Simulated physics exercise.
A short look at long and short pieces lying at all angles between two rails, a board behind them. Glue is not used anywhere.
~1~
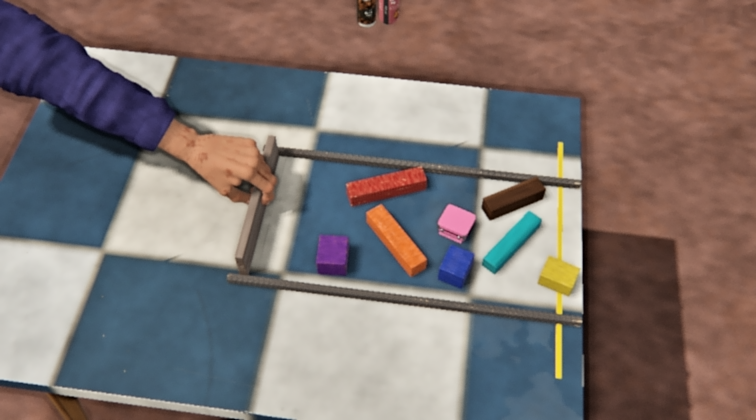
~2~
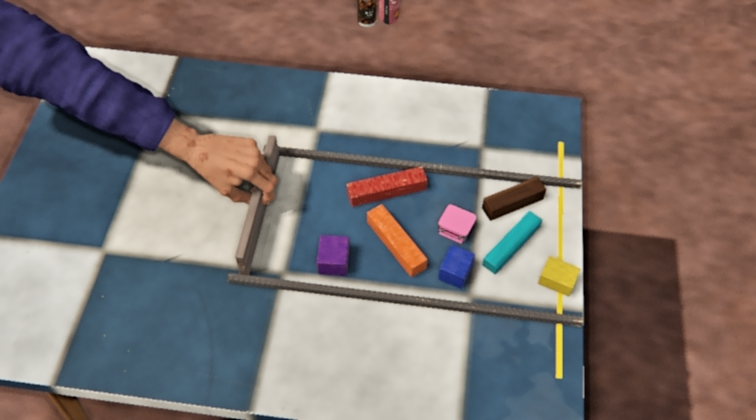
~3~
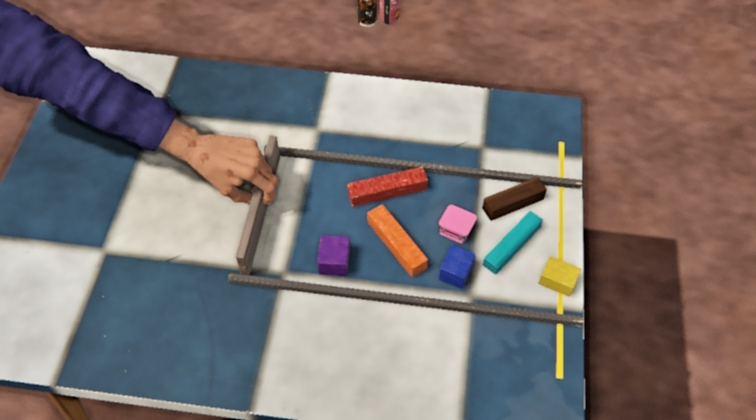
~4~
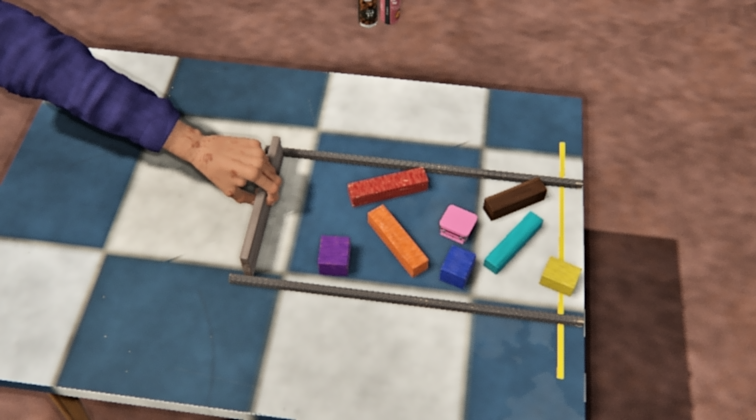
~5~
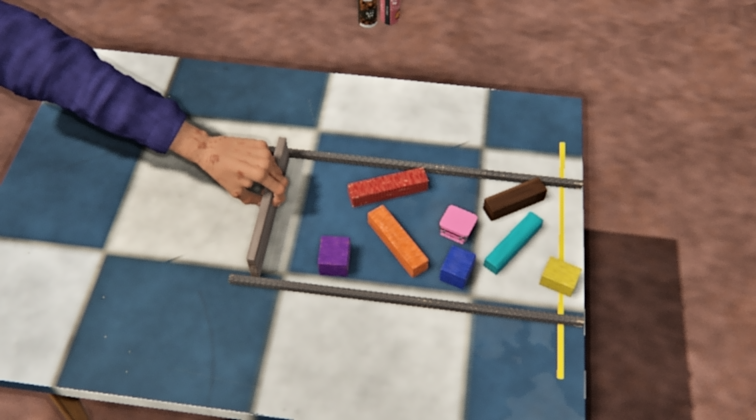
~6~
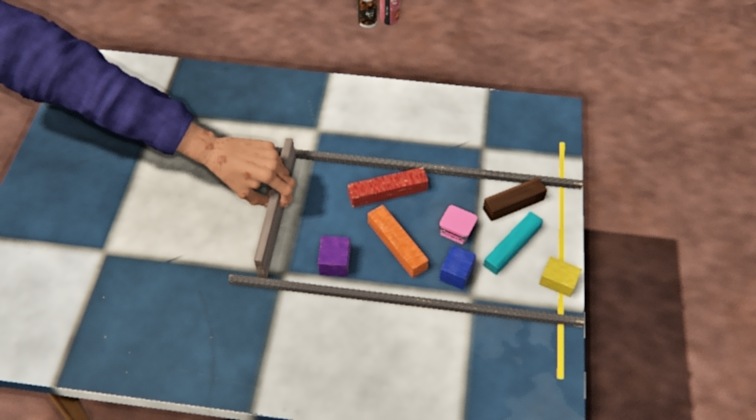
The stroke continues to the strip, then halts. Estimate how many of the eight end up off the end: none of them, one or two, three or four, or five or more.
The ones that fall? Five or more of them, I think.
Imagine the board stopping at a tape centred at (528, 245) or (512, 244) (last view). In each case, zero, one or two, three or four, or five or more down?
Number down, tape by tape: 3 or 4 / either three or four.
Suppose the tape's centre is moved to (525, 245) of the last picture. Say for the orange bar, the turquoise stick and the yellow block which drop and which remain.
This time the orange bar does not drop; after it, the turquoise stick drops; finally, the yellow block drops.
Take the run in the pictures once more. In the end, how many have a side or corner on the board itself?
I count 1 of them.
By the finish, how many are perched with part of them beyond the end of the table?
Overhang count: 1.
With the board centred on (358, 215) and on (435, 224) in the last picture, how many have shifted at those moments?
2 and 7.
A little later, none off yet; yellow block at rest near (560, 277); turquoise stick at rest near (514, 243); brown stick at rest near (515, 199).
Next, none off yet; yellow block shifted about its own width near (588, 278); turquoise stick shifted a little near (555, 248); brown stick shifted a little near (550, 205).
When it is over, the number that fall off is five or more; down, red bar, orange bar, pink case, blue block, brown stick, turquoise stick and yellow block.
